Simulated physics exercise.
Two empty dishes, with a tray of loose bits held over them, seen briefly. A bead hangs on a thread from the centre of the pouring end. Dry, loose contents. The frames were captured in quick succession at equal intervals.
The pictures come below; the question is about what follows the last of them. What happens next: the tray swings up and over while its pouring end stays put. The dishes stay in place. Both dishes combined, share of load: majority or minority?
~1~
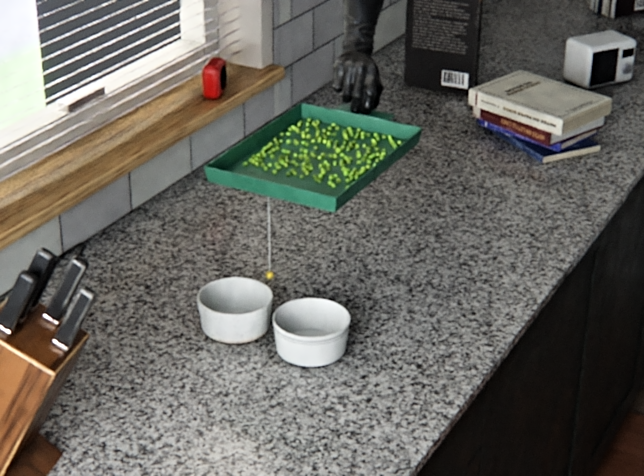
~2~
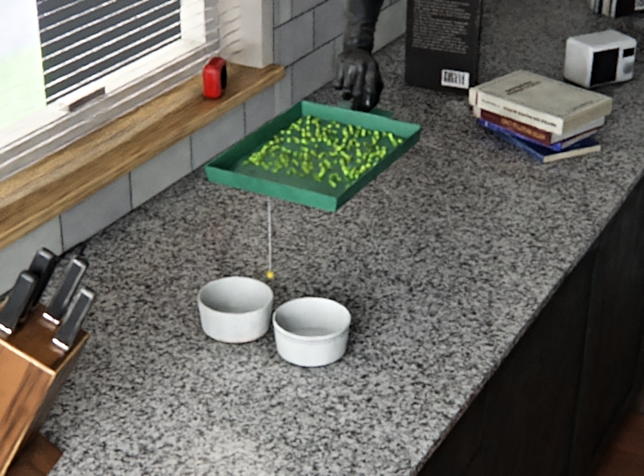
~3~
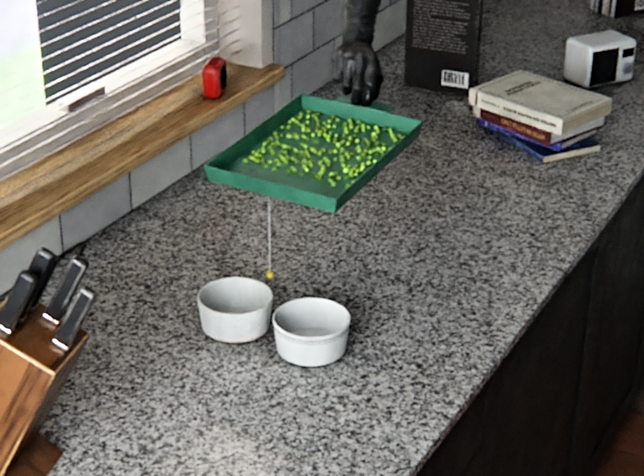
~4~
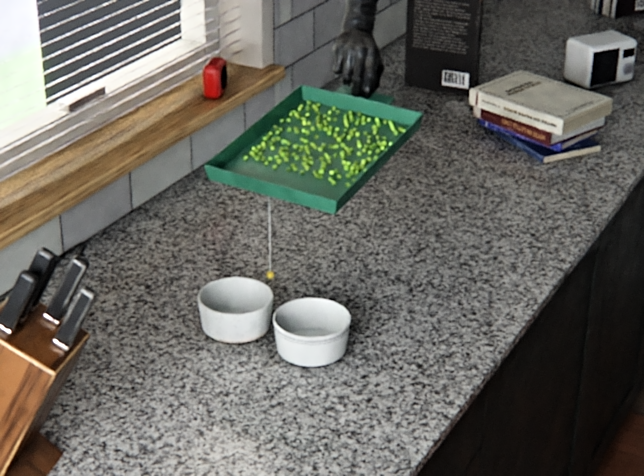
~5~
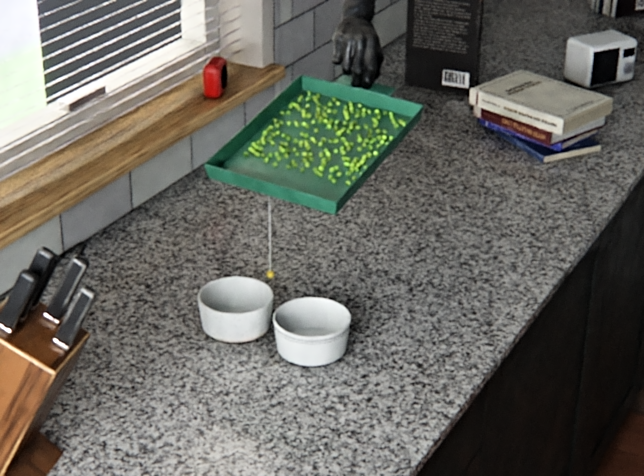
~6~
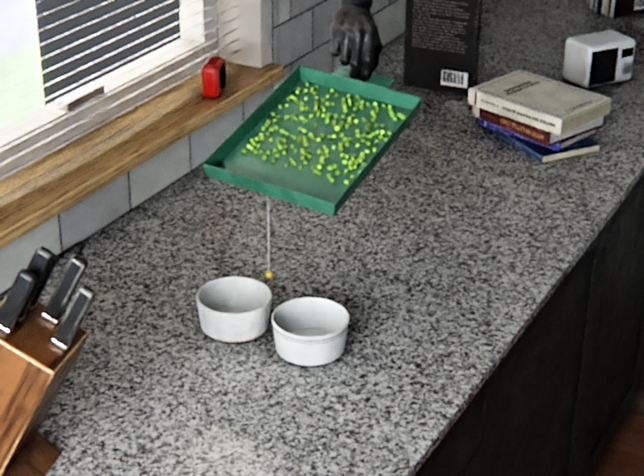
Most of the load lands in the dishes.
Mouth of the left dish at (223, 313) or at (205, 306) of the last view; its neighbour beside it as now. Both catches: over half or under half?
In order, they'd catch a minor share, and next a minor share.
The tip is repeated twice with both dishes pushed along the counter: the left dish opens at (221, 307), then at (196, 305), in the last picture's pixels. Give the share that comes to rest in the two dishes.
Roughly 20% the first time and 10% the second time.
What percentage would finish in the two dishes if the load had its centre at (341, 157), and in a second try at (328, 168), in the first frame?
Around 100 then around 90 per cent.
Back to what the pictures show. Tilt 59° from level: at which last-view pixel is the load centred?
At about (305, 199).
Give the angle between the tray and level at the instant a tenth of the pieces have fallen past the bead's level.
Approx. 100° from level.
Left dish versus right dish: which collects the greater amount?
Winner: The right side.
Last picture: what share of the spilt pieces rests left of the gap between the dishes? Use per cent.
About 30 %.
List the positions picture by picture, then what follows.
Corners of the pouring end (208, 166) and (335, 196), level; middle of the load (323, 155), dried peas; left dish (216, 325); right dish (293, 348); bead on its thread (270, 275), in the first frame.
Corners of the pouring end (208, 165) and (335, 196), level; middle of the load (324, 154), in the second frame.
Corners of the pouring end (208, 165) and (335, 197), tipped barely, lowest at the right corner; middle of the load (323, 150), in the third frame.
Corners of the pouring end (208, 164) and (335, 199), tipped a little, lowest at the right corner; middle of the load (324, 146), in the fourth frame.
Corners of the pouring end (208, 163) and (335, 200), tipped a little, lowest at the right corner; middle of the load (324, 140), in the fifth frame.
Corners of the pouring end (206, 163) and (333, 202), tipped a little, lowest at the right corner; middle of the load (322, 136); left dish (215, 324); right dish (292, 347), in the sixth frame.
Just after the last frame, tray tipped steeply; almost all on the tray; just a few in the right dish; just a few outside both; just a few in the air.
A moment on, tray tipped right over; the larger part on the tray; about a tenth in the right dish; just a few outside both; about a tenth in the air.
Further on, tray tipped past a quarter turn; the larger part in the right dish; about a tenth in the left dish; about a tenth outside both.
When it is over, tray tipped past a quarter turn; the larger part in the right dish; about a tenth in the left dish; about a tenth outside both.
